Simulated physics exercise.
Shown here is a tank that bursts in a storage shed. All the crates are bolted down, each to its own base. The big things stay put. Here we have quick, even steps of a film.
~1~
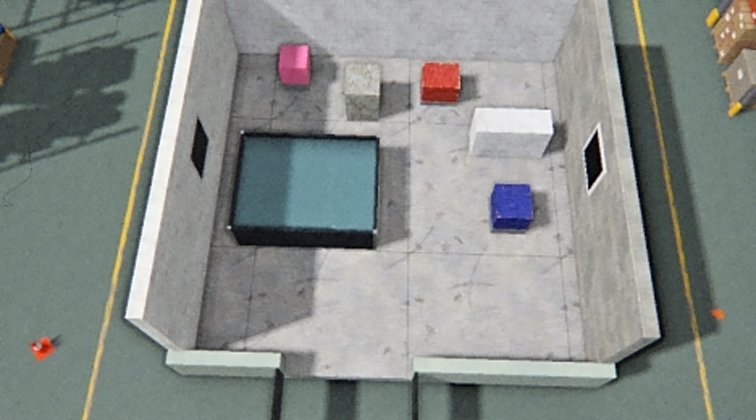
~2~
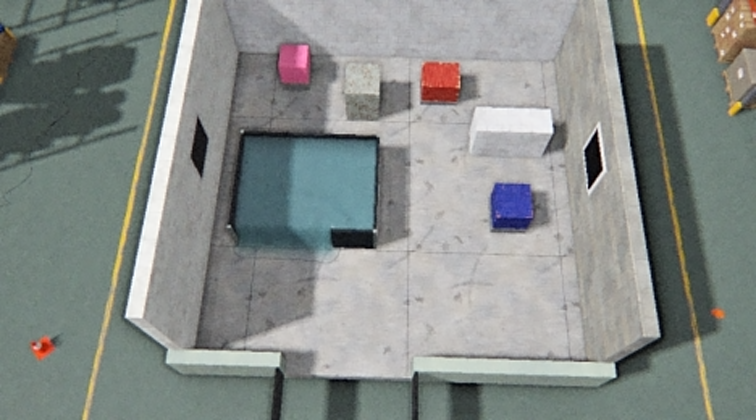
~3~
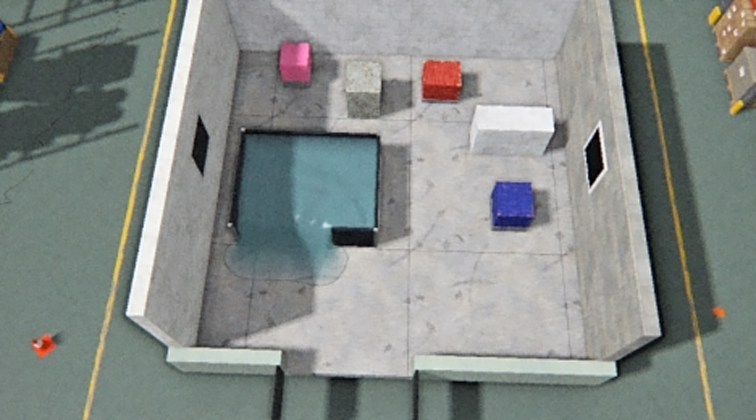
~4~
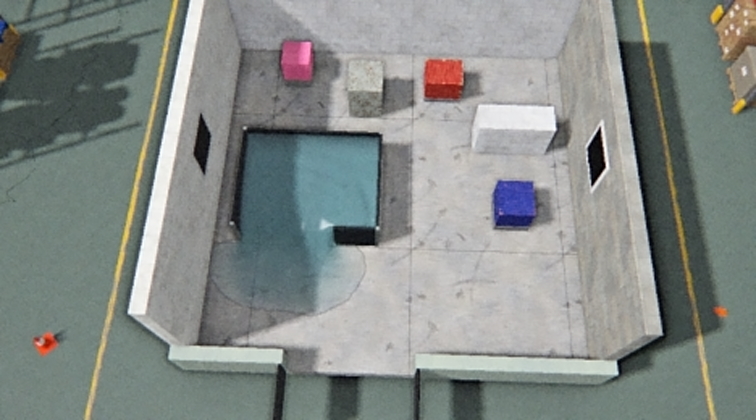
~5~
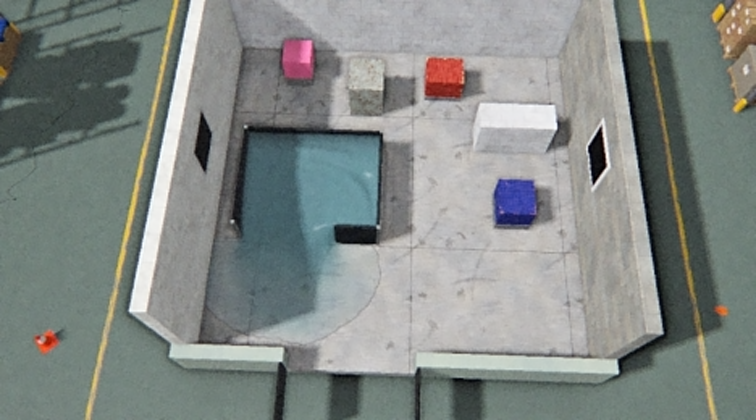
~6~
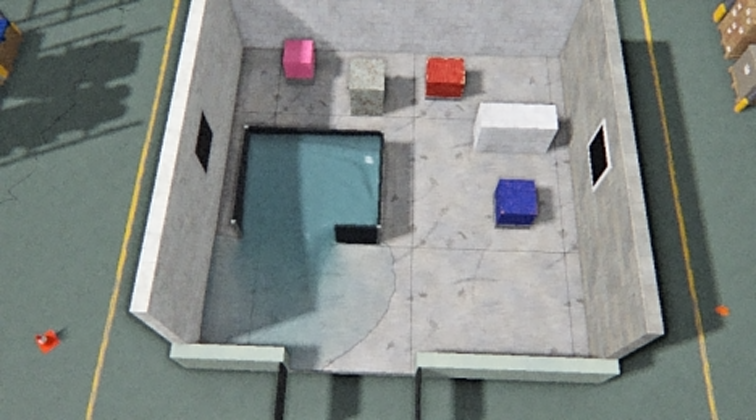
In a walled storage shed with scattered coloured blocks, a dark-framed open tank of water stands still, then part of its front side opens, and water pours through the gap, spreading forward and rightward across the grey floor.
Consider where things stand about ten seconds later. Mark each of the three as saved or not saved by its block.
Pink crate - saved; blue crate - saved; red crate - saved.
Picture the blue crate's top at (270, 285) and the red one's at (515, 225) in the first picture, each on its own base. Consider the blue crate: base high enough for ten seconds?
The blue one is reached.
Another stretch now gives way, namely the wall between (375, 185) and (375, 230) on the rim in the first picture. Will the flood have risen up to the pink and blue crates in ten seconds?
Pink crate is not reached; blue crate is reached.
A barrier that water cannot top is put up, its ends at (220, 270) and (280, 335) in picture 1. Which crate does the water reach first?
First is the one in pink.
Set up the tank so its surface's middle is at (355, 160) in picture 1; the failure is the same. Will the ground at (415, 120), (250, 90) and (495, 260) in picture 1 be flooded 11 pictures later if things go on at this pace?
First unwetted; next unwetted; last unwetted.
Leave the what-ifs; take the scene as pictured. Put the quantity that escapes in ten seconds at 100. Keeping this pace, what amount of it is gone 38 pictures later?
I'd estimate close to 85 per cent.
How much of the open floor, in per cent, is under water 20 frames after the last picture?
It should be close to 30 %.
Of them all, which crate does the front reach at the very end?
Answer: The red crate.
A moment on, water covers 20 % of the floor; the pink crate not reached, the blue crate not reached, the red crate not reached.
Next, water covers 20 % of the floor; the pink crate not reached, the blue crate not reached, the red crate not reached.
Then, water covers 30 % of the floor; the pink crate not reached, the blue crate not reached, the red crate not reached.
Later, water covers 60 % of the floor; the pink crate water round its plinth, the blue crate water round its plinth, the red crate not reached.
In the end, water covers 90 % of the floor; the pink crate stayed above the water, the blue crate stayed above the water, the red crate stayed above the water.
